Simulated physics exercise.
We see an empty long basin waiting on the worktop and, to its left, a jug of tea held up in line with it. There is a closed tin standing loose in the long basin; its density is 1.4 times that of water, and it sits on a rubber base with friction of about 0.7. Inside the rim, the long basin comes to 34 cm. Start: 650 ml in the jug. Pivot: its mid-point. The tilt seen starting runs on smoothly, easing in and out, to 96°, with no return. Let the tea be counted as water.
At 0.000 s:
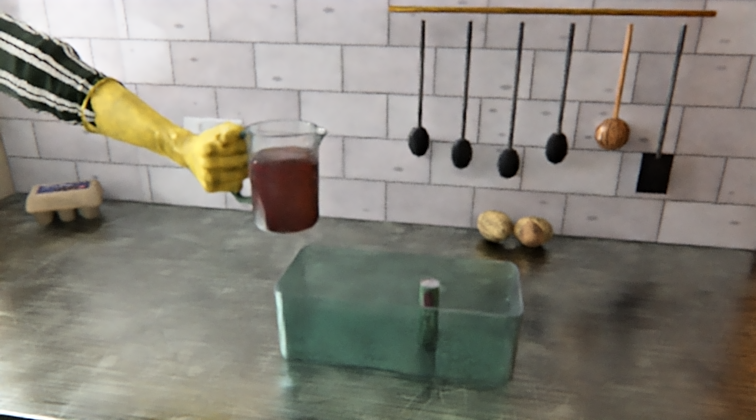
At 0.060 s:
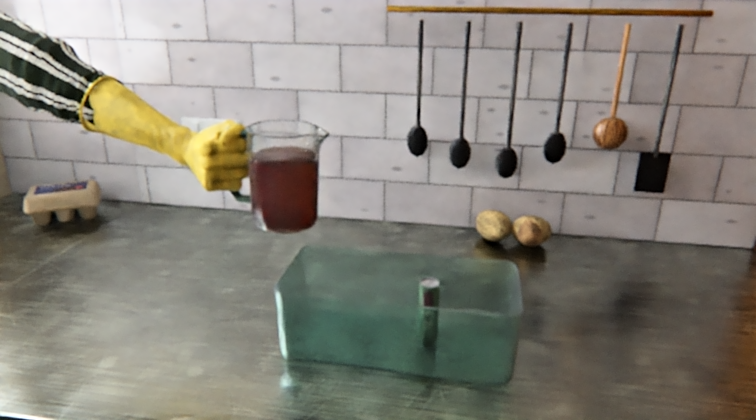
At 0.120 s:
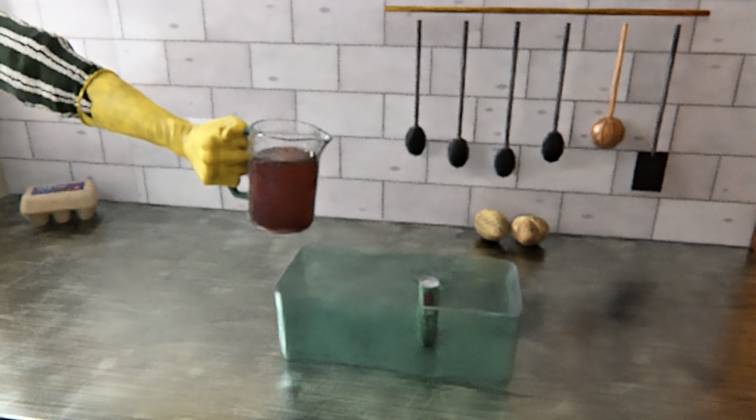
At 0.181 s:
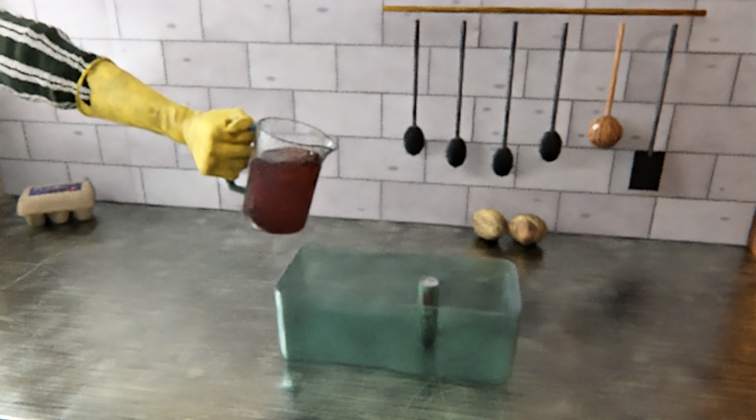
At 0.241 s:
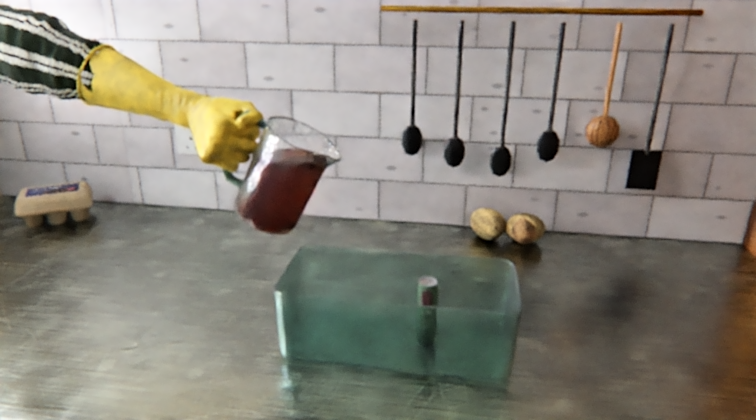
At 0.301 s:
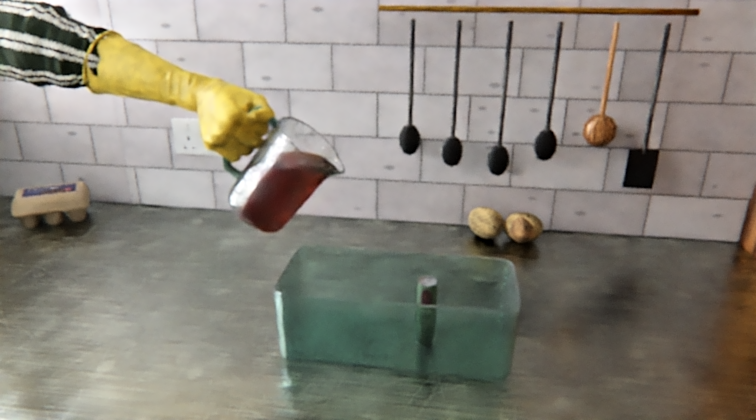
A kitchen worktop of dull grey metal is seen from the front and slightly above, against white brick-shaped tiles. A yellow-gloved hand in a striped sleeve holds a glass jug of dark red liquid above and left of a long green see-through basin containing a small upright tin, with utensils hanging behind. The hand tilts the jug steadily rightward, while the view drifts very slightly.
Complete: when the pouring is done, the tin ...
... is still on its feet.
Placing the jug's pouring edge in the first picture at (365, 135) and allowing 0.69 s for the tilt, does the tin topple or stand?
Then it tips over.
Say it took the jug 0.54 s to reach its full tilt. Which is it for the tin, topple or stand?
So the tin will hold steady.
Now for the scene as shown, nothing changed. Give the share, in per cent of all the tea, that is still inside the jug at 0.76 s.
Close to 34 in a hundred.
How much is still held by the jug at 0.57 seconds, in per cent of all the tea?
About 74 percent.
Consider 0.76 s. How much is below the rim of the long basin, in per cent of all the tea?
About 44 per cent.
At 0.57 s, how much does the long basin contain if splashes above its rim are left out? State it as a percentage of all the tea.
6 %, roughly.
By 0.57 s the tilt is 89° and 74 per cent is still to pour; the tin stands where it began.
By 0.76 s the tilt is 96° and 34 per cent is still to pour; the tin stands where it began.
By 0.97 s the tilt is 96° and 13 per cent is still to pour; the tin stands where it began.
By 1.19 s the tilt is 96° and 4 per cent is still to pour; the tin stands where it began.
At rest the tin stands where it began.
